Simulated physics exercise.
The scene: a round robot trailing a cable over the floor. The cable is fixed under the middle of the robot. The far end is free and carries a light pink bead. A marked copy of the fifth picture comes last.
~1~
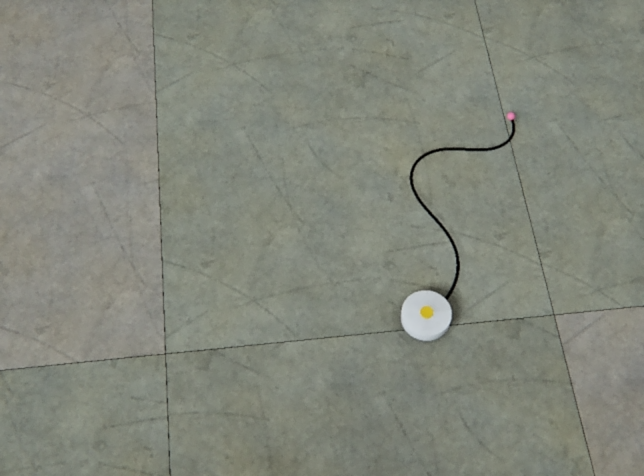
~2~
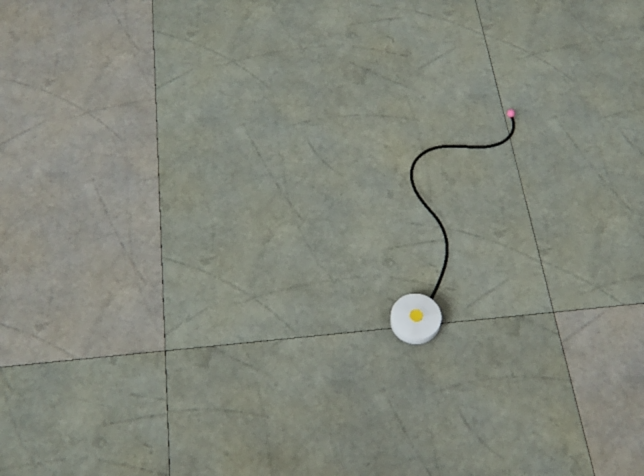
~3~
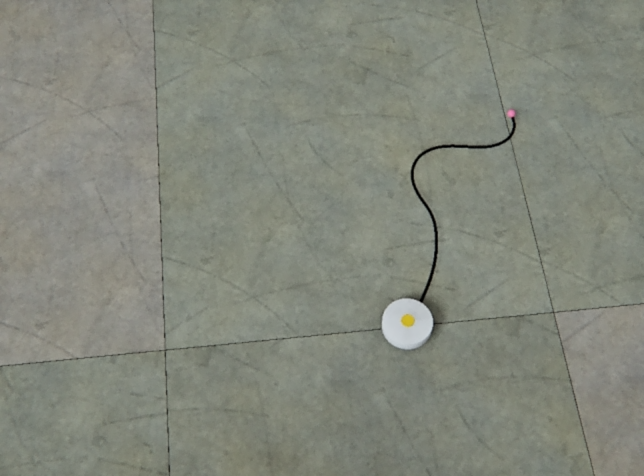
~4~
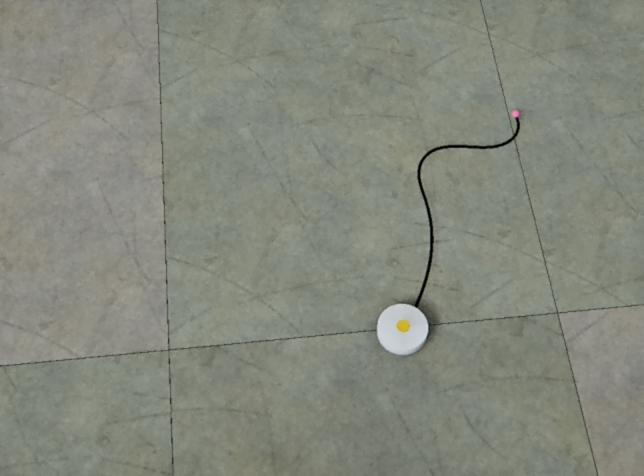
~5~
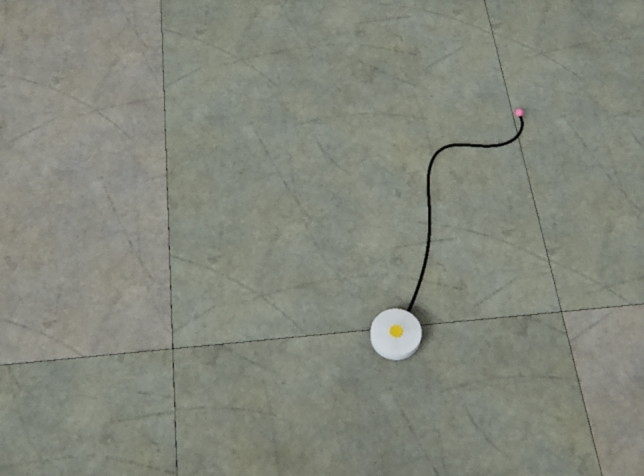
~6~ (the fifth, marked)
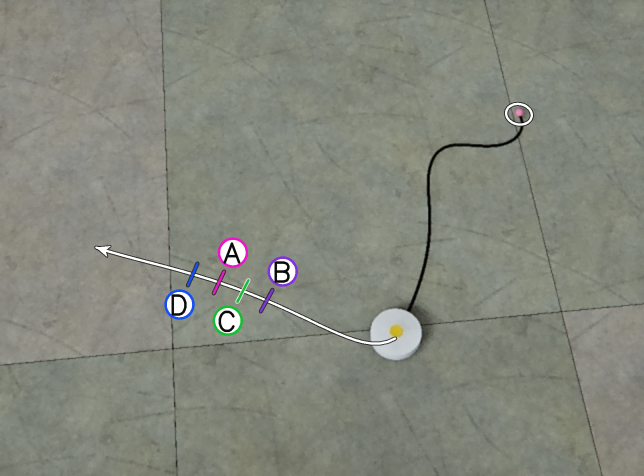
In the video, a round white robot with a yellow center slides slowly a short way left and slightly down across a tiled floor, gradually straightening the nearer part of its trailing black cable, while the pink-beaded far end barely shifts.
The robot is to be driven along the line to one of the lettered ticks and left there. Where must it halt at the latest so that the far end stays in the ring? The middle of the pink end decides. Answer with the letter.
It can go as far as B.
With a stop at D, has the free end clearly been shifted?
Yes.
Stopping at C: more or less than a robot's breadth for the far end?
By then, less.
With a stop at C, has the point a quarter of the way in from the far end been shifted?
Yes.
On the marked copy, A at (219, 282); B at (267, 301); C at (243, 291); D at (193, 274); the ring at (519, 114); the route from (395, 339) via (245, 292) to (96, 248).
Taking B. A third of the way, robot (348, 334), middle of the cable (431, 204), free end (519, 112).
Two thirds of the way, robot (303, 313), middle of the cable (428, 212), free end (520, 113).
When it is over, robot (266, 297), middle of the cable (416, 220), free end (520, 119); the free end is still in its ring.
As for the rest, A drags the free end to (503, 136); C drags the free end to (513, 127); D drags the free end to (492, 147).
